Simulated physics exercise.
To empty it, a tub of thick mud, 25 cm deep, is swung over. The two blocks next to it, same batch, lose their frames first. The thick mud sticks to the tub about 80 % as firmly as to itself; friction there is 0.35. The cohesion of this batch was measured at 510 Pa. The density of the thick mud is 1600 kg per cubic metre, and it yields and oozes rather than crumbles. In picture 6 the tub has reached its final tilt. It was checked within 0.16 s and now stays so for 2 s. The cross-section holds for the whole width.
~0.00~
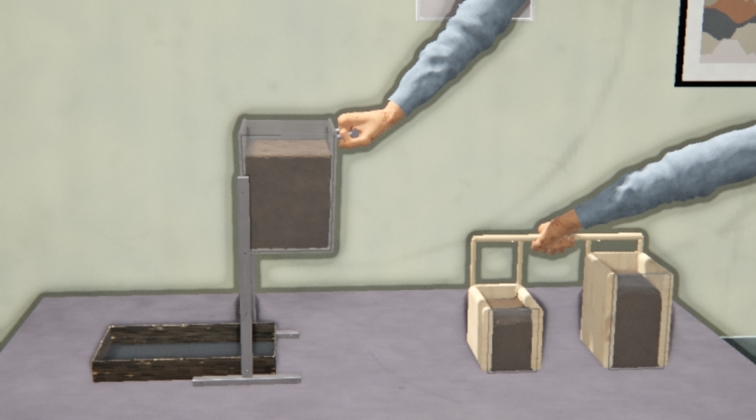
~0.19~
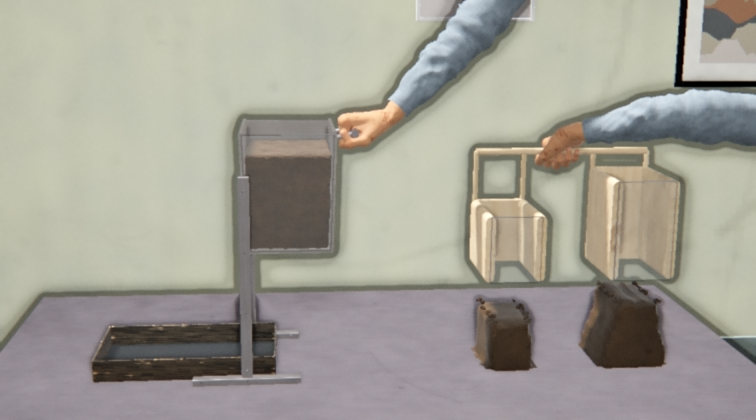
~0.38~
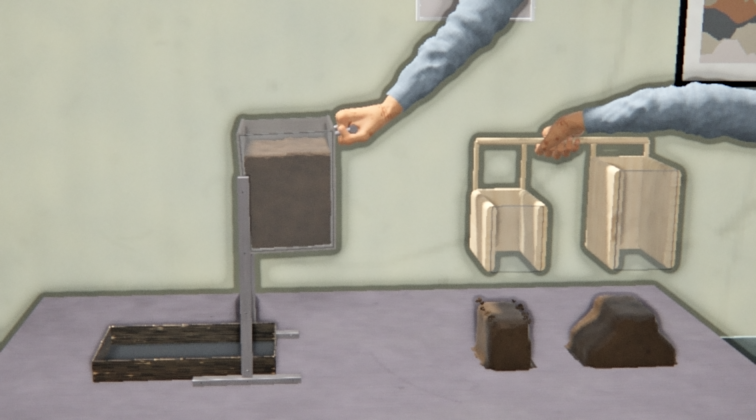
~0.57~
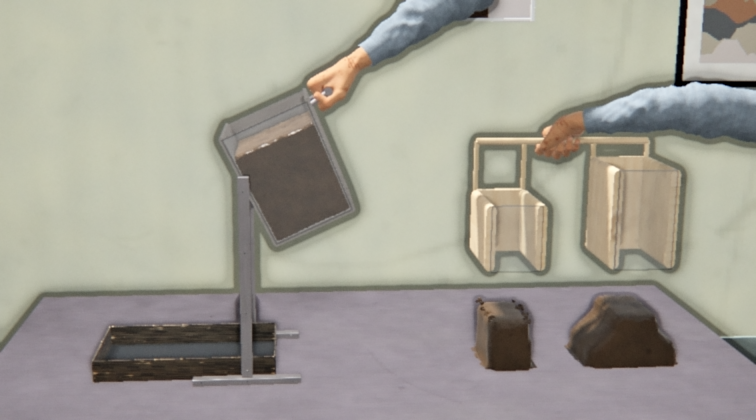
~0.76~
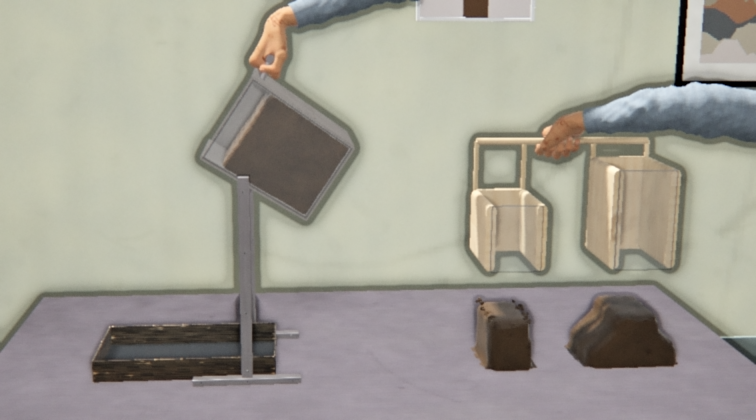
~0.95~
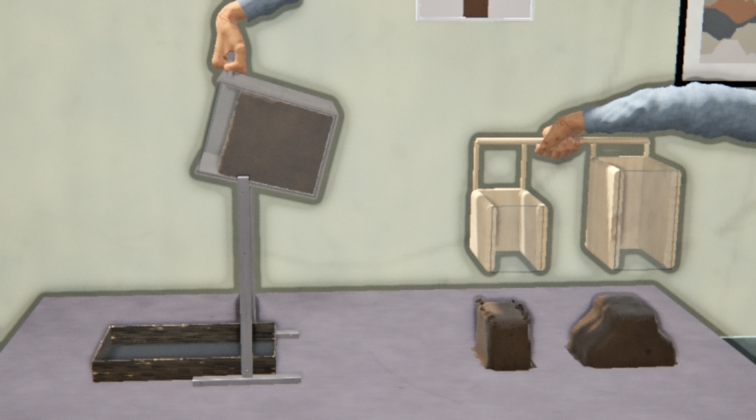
A hand on the right lifted two joined wooden molds off blocks of dark mud, and the larger block slumped; then another hand swung a clear tub of mud over to the left.
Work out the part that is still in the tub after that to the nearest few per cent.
The part that is still in the tub after that is near 100 %.
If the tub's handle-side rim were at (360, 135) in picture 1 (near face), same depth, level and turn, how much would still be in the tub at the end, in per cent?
In that case some 75 per cent.
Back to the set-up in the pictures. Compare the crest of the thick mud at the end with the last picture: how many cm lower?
About 1 cm.
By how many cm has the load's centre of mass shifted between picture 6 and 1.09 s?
Roughly 0 cm.
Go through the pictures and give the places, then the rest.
Handle-side rim at (333, 134), tilt 0 degrees; crest of the thick mud at (323, 155); block heights 12 cm, 19 cm (left to right), in the first frame.
Handle-side rim at (333, 134), tilt 0 degrees; crest of the thick mud at (323, 155); block heights 12 cm, 16 cm (left to right), in the second frame.
Handle-side rim at (331, 131), tilt 2 degrees; crest of the thick mud at (322, 153); block heights 12 cm, 13 cm (left to right), in the third frame.
Handle-side rim at (305, 101), tilt 24 degrees; crest of the thick mud at (314, 126); block heights 12 cm, 13 cm (left to right), in the fourth frame.
Handle-side rim at (252, 81), tilt 57 degrees; crest of the thick mud at (275, 99); block heights 12 cm, 13 cm (left to right), in the fifth frame.
Handle-side rim at (218, 83), tilt 75 degrees; crest of the thick mud at (248, 95); block heights 12 cm, 13 cm (left to right), in the sixth frame.
After 1.09 s, the tub is at 75 degrees and holds 100 %.
After 1.26 s, the tub is at 75 degrees and holds 100 %.
After 1.43 s, the tub is at 75 degrees and holds 100 %.
After 1.60 s, the tub is at 75 degrees and holds 100 %.
After 2.95 s, the tub is at 75 degrees and holds 100 %.
